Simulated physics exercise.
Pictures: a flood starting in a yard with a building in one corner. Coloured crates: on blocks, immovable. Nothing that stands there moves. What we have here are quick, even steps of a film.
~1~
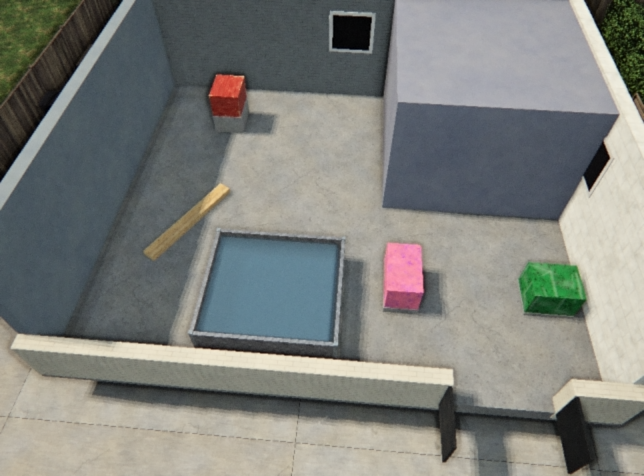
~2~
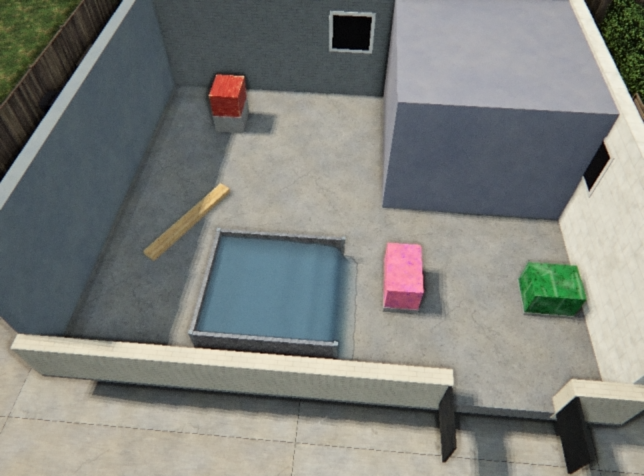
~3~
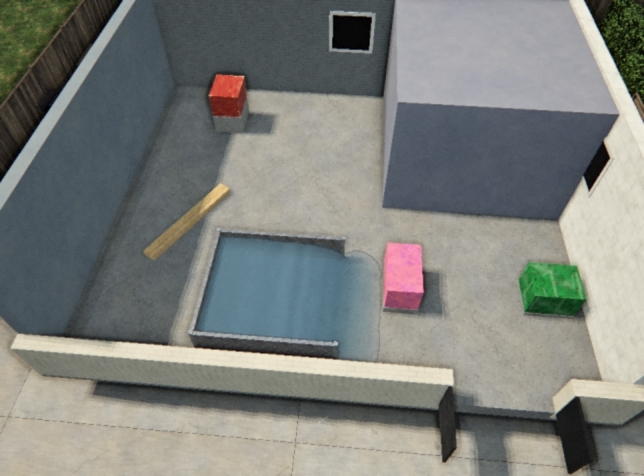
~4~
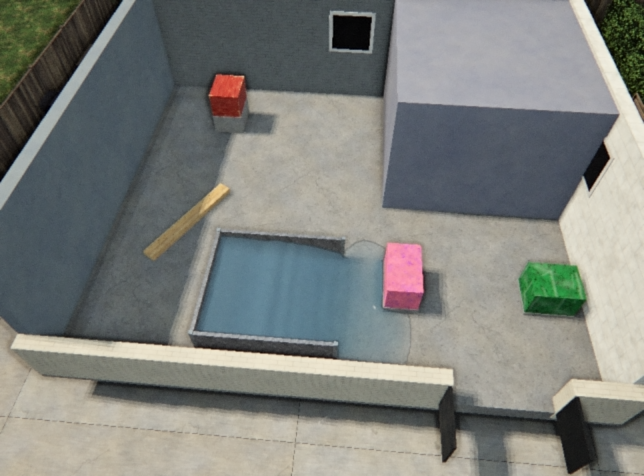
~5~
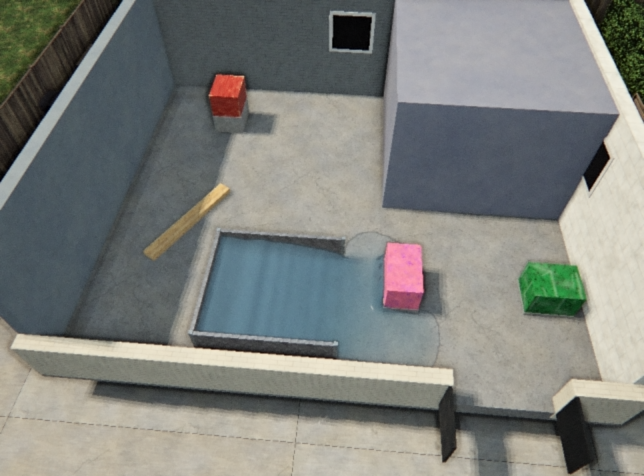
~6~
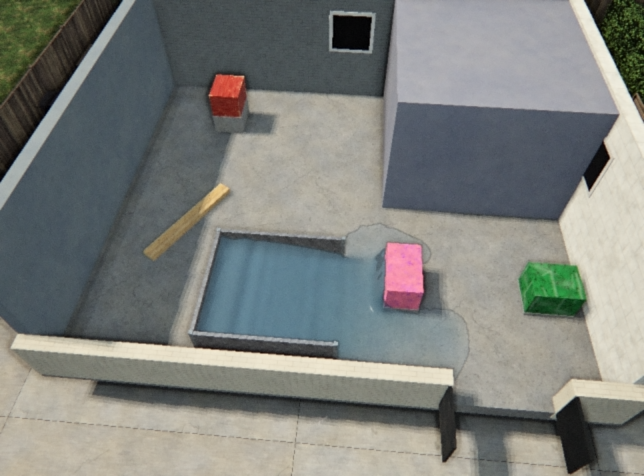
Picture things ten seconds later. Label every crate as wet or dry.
Pink crate: Wet; green crate: Wet; red crate: Dry.
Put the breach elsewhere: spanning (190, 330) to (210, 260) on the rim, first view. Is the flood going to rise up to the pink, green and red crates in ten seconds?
The pink crate stays untouched; the green crate stays untouched; the red crate stays untouched.
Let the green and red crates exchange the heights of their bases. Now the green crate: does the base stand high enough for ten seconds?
After ten seconds the green is left unharmed.
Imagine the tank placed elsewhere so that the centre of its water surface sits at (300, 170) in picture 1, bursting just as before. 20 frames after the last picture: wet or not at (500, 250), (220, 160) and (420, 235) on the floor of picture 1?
The first spot is inundated, the second not reached, and the third inundated.
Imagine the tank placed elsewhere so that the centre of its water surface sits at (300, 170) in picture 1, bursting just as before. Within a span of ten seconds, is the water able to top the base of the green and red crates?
Green: Overtopped; red: Not reached.
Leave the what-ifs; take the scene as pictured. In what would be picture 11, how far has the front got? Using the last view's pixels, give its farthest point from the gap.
The front's farthest point is close to (584, 357).
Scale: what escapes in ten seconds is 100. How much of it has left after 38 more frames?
About 60 per cent.
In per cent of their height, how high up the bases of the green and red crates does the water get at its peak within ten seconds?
Taking them in the order asked, 380 percent and 10 percent.
A moment on, water covers 20 % of the floor; the pink crate water round its plinth, the green crate water round its plinth, the red crate not reached.
Next, water covers 30 % of the floor; the pink crate water round its plinth, the green crate water round its plinth, the red crate not reached.
Then, water covers 45 % of the floor; the pink crate water round its plinth, the green crate water round its plinth, the red crate not reached.
Later, water covers 55 % of the floor; the pink crate water round its plinth, the green crate water round its plinth, the red crate water round its plinth.
In the end, water covers 75 % of the floor; the pink crate was topped, the green crate was topped, the red crate stayed above the water.
